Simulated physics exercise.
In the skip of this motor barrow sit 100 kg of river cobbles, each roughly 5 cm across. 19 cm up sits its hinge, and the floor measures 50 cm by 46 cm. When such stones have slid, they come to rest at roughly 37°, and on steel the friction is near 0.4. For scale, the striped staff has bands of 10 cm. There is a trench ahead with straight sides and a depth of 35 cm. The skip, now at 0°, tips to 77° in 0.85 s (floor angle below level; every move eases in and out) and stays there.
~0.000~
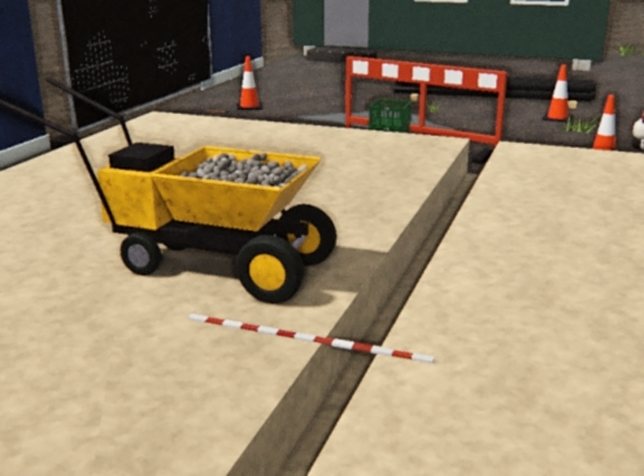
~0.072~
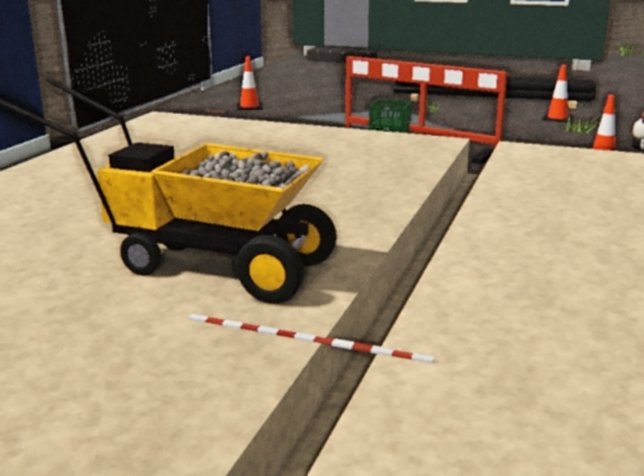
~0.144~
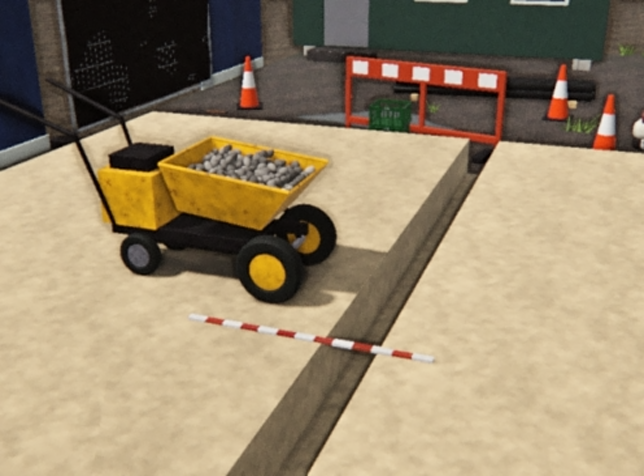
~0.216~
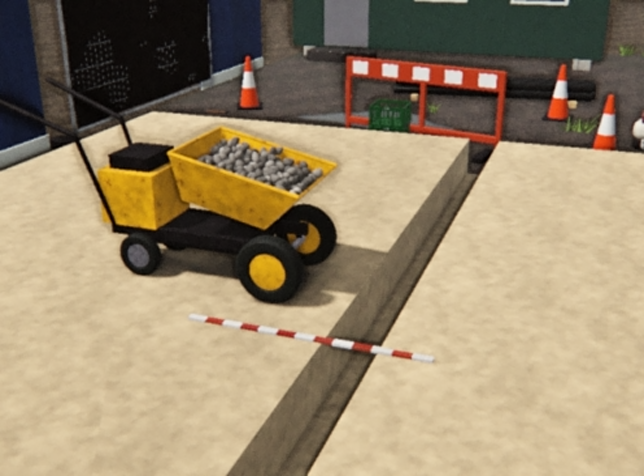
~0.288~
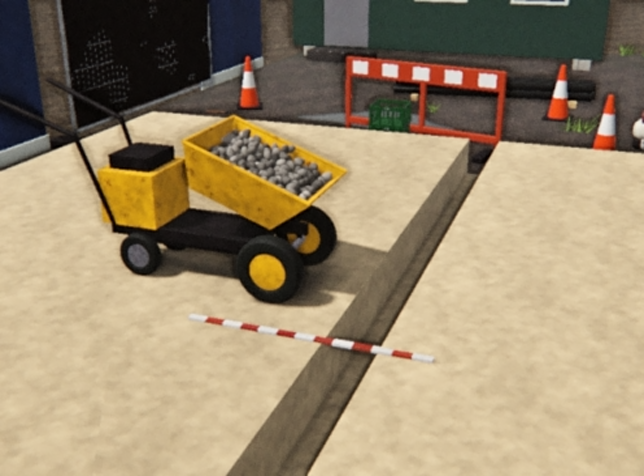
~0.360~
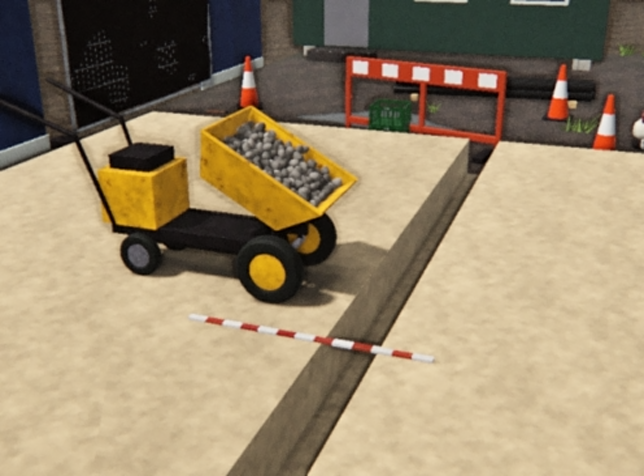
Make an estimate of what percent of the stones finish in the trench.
About 55 percent.
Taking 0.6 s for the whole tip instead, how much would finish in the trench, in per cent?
Trench share: Approx. 40%.
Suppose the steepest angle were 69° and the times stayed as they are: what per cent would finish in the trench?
It would come to about 65 percent.
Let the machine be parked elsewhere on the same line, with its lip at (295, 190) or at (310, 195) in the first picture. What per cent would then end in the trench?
Estimates: 35 % then 20 %.
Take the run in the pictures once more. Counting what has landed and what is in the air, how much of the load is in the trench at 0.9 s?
By that moment, roughly 20 per cent of the load.
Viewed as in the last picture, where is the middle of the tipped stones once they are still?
(402, 335).
After 0.6 s the floor is at 65°; 100 % in the skip; the foremost stones are at (354, 234).
After 0.9 s the floor is at 77°; 57 % in the skip, 22 % in the trench, 22 % past the trench; the foremost stones are at (444, 297).
After 1.3 s the floor is at 77°; 15 % in the skip, 40 % in the trench, 46 % past the trench; the foremost stones are at (557, 333).
After 3.2 s the floor is at 77°; 0 % in the skip, 55 % in the trench, 45 % past the trench; the foremost stones are past the picture's edge.
